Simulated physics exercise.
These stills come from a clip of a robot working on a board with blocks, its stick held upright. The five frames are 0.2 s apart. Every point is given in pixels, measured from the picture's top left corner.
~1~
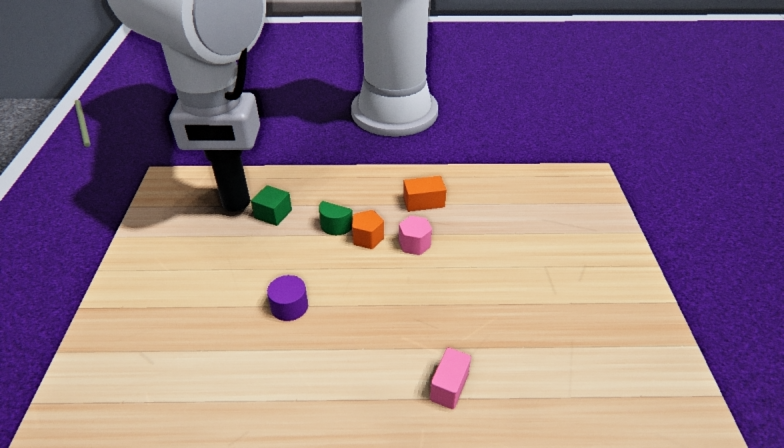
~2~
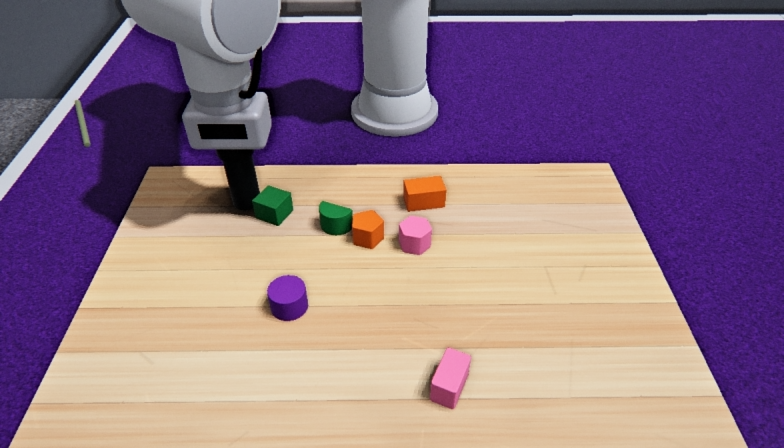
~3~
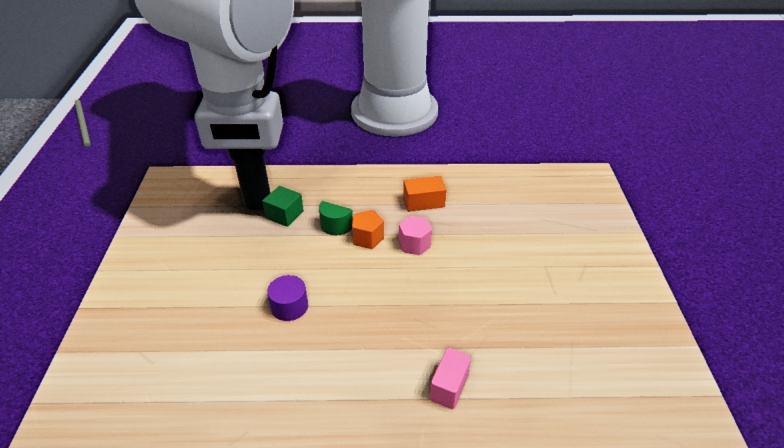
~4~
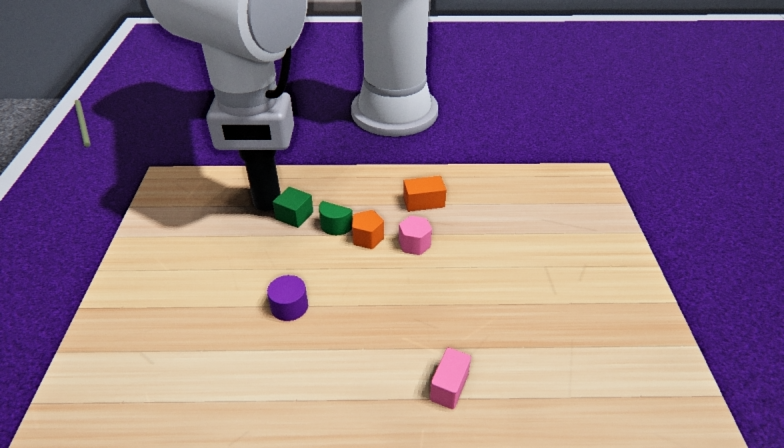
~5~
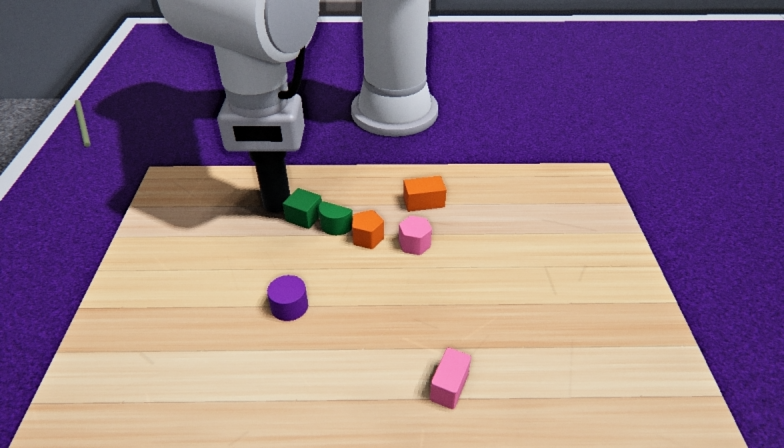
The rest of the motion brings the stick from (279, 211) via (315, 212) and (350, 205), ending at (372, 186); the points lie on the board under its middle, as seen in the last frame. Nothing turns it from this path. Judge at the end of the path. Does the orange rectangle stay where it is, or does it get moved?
At the end, its place is the same.
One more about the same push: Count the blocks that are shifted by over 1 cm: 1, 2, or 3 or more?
The count is three or more.
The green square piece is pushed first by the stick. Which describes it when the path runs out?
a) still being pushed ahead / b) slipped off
I'll go with b - slipped off.
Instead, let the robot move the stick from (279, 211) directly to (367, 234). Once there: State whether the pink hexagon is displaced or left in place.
When the path is over, the pink hexagon has left its spot.
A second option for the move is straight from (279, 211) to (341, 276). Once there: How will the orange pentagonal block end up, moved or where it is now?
If the stick follows that path, the orange pentagonal block ends up shifted.
What follows on the original path. One third of the way, stick at (315, 205); green square piece at (341, 199); green D-shaped block at (362, 214), turned 40° clockwise; orange pentagonal block at (387, 231).
Two thirds of the way, stick at (350, 198); green square piece at (374, 198), turned 30° clockwise; green D-shaped block at (379, 219), turned 65° clockwise; orange pentagonal block at (395, 240).
At the end, stick at (372, 179); green square piece at (375, 198), turned 35° clockwise; green D-shaped block at (379, 219), turned 65° clockwise; orange pentagonal block at (395, 240); orange rectangle not moved.
